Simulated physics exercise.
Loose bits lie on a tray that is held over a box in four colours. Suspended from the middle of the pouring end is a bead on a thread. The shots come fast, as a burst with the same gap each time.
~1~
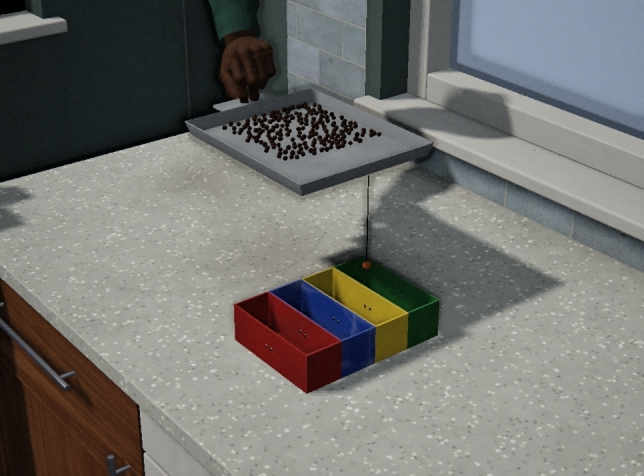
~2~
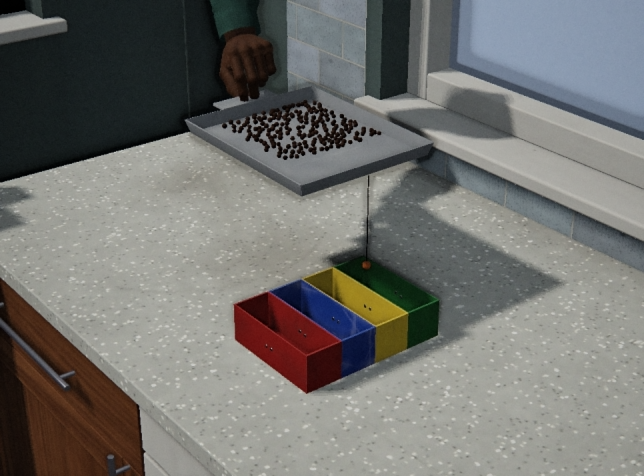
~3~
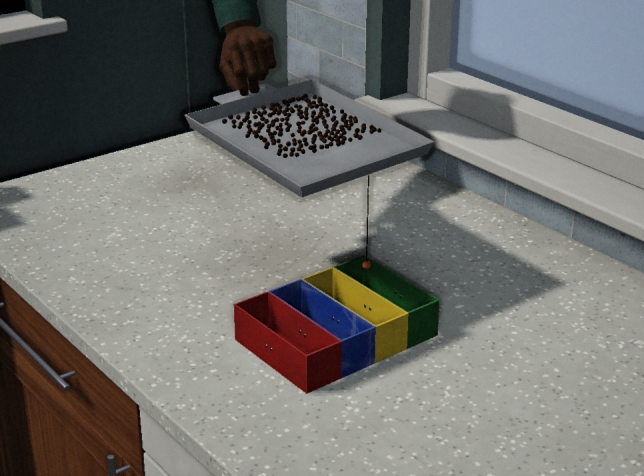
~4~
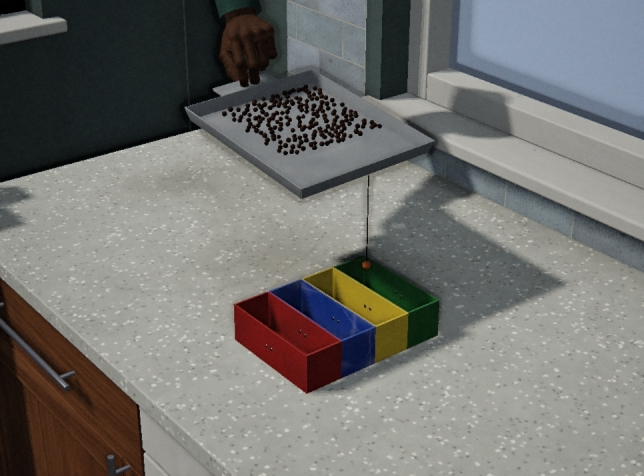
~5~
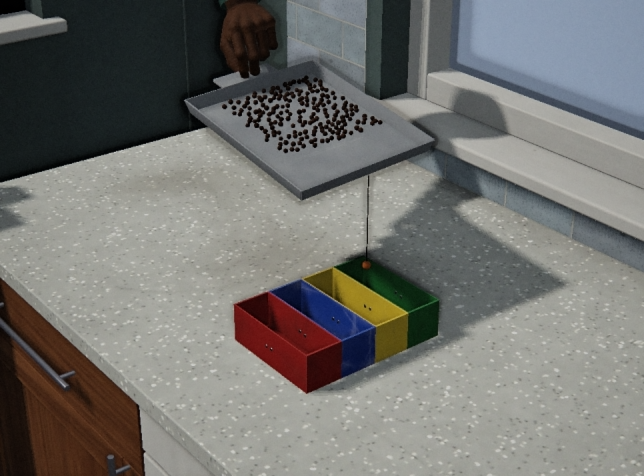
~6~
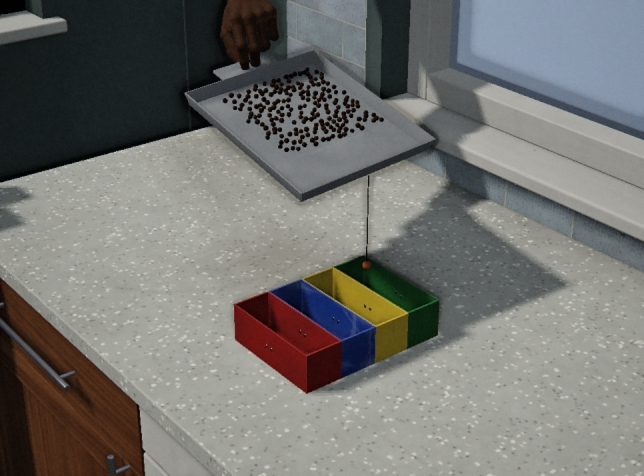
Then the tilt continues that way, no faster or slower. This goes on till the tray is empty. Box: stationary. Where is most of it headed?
Mostly to the blue cell.
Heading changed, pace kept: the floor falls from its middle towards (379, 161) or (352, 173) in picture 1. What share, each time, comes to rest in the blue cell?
First case about 0 percent; second case about 20 percent.
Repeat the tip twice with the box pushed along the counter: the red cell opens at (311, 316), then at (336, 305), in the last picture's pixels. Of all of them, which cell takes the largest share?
Try 1: The red one. Try 2: That red cell.
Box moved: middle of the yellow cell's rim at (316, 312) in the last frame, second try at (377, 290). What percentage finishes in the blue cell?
Trial 1 about 0 %, trial 2 about 30 %.
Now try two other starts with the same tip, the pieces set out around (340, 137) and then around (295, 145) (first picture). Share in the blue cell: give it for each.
You'd get near 60 percent first and near 80 percent after that.
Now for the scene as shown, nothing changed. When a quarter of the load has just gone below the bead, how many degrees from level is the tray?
Near 80 degrees.
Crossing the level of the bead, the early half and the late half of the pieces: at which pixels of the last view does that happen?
Earlier half at (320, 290), later half at (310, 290).
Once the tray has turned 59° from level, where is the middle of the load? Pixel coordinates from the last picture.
I'd mark it close to (325, 192).
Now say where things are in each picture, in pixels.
The first frame shows corners of the pouring end near (302, 182) and (428, 142), level; middle of the load near (303, 128), allspice berries; bead on its thread near (367, 265); red cell near (324, 363); blue cell near (358, 349); yellow cell near (391, 334); green cell near (423, 321).
The second frame shows corners of the pouring end near (302, 182) and (428, 142), level; middle of the load near (303, 127).
The third frame shows corners of the pouring end near (302, 184) and (428, 141), tipped barely, lowest at the left corner; middle of the load near (303, 123).
The fourth frame shows corners of the pouring end near (302, 186) and (428, 140), tipped a little, lowest at the left corner; middle of the load near (303, 117).
The fifth frame shows corners of the pouring end near (302, 187) and (429, 139), tipped a little, lowest at the left corner; middle of the load near (304, 111).
The sixth frame shows corners of the pouring end near (302, 189) and (429, 138), tipped a little, lowest at the left corner; middle of the load near (305, 106); red cell near (324, 363); blue cell near (358, 349); yellow cell near (391, 334); green cell near (423, 321).
Shortly afterwards, tray tipped steeply; the bulk on the tray; a little in the blue cell; only a few in the yellow cell; only a few in the red cell; only a few in the green cell; only a few falling or outside the box.
Next, tray tipped right over; only a few on the tray; near two thirds in the blue cell; near a quarter in the yellow cell; a little in the red cell; only a few in the green cell; a little falling or outside the box.
Some moments later, tray tipped past a quarter turn; the bulk in the blue cell; near a quarter in the yellow cell; a little in the red cell; only a few in the green cell; only a few falling or outside the box.
In the end, tray tipped past a quarter turn; the bulk in the blue cell; near a quarter in the yellow cell; a little in the red cell; only a few in the green cell; only a few outside the box.
